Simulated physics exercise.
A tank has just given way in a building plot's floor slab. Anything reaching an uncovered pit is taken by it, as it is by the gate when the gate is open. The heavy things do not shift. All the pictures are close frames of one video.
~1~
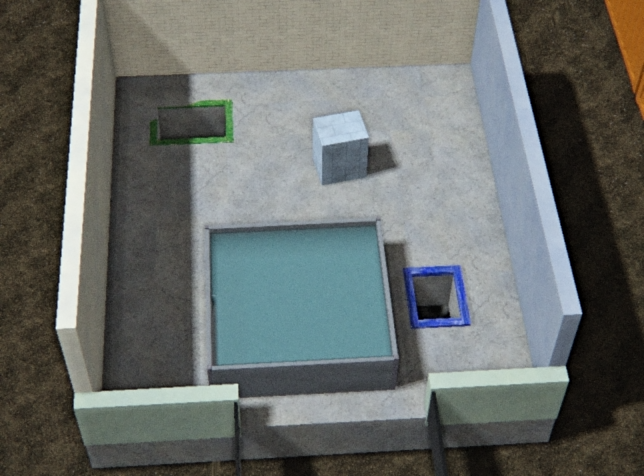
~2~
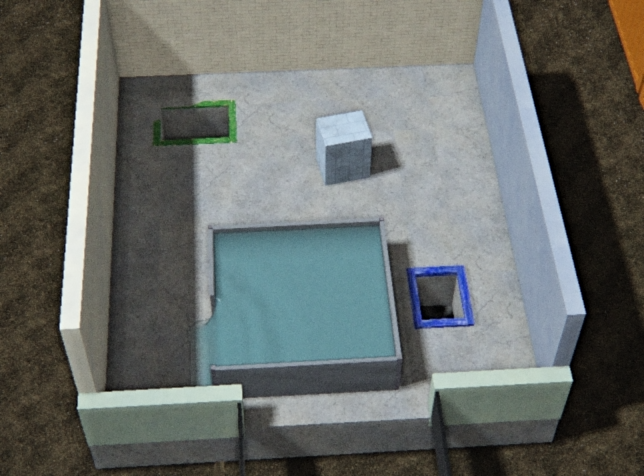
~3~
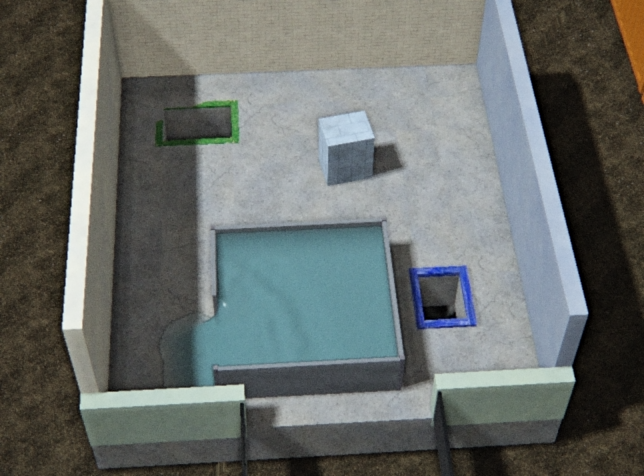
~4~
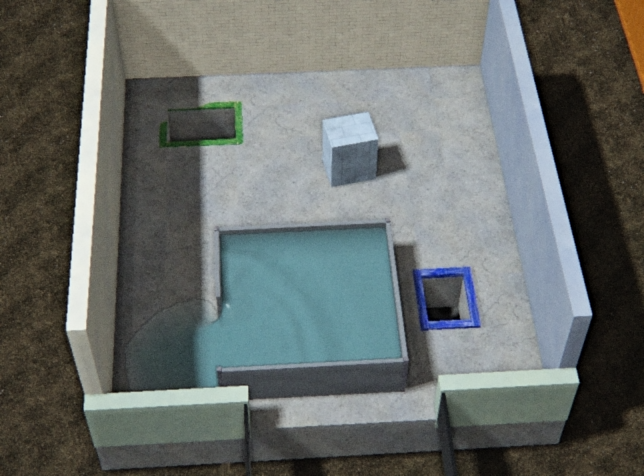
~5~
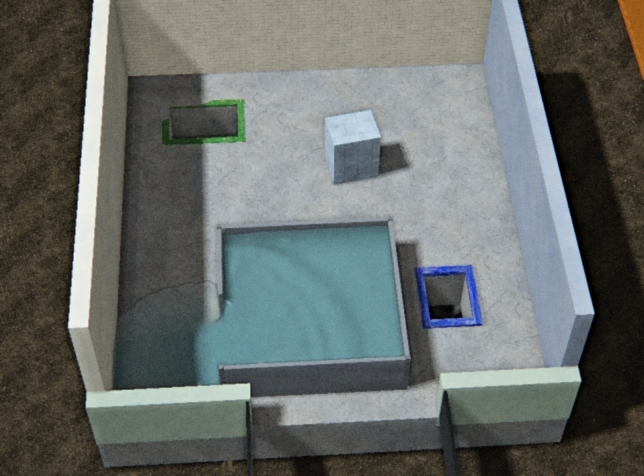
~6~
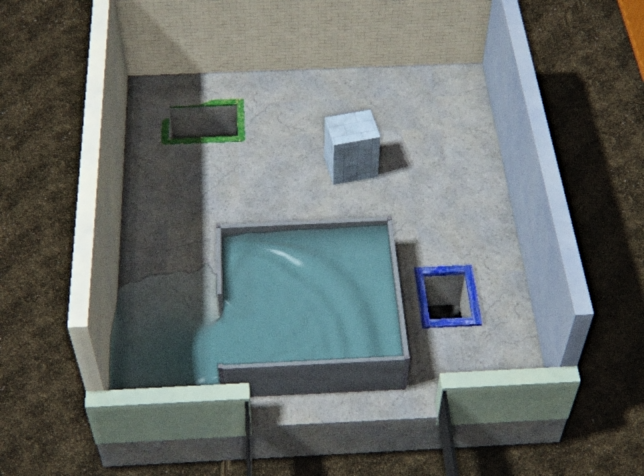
Teal water pouring from a gap in the left side of a square tank, spreading across the shaded grey floor.
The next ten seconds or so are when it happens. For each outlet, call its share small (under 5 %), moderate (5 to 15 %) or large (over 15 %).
The gate - moderate, the blue pit - small, the green pit - large.
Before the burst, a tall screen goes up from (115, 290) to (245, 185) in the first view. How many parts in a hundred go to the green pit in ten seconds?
Green: 4 %.
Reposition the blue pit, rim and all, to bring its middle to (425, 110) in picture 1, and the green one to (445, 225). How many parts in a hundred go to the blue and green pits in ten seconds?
Split: Blue 10 %, green 6 %.
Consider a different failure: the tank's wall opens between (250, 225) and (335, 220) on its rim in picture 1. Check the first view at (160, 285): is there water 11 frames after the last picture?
Short answer - puddle-free.
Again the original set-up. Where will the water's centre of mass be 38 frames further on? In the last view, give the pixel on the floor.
Estimate: (264, 266).
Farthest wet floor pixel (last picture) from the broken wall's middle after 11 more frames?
Close to (126, 132).
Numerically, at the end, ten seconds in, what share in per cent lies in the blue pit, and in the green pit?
In turn 0 and 24 per cent.
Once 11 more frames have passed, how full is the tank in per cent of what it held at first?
Estimate: Around 62 per cent.
A moment on, water covers 15 % of the floor; the gate 0 %, the blue pit 0 %, the green pit 0 %.
Next, water covers 25 % of the floor; the gate 0 %, the blue pit 0 %, the green pit 0 %.
Then, water covers 50 % of the floor; the gate 2 %, the blue pit 0 %, the green pit 5 %.
Later, water covers 70 % of the floor; the gate 5 %, the blue pit 0 %, the green pit 15 %.
In the end, water covers 95 % of the floor; the gate 8 %, the blue pit 0 %, the green pit 24 %.
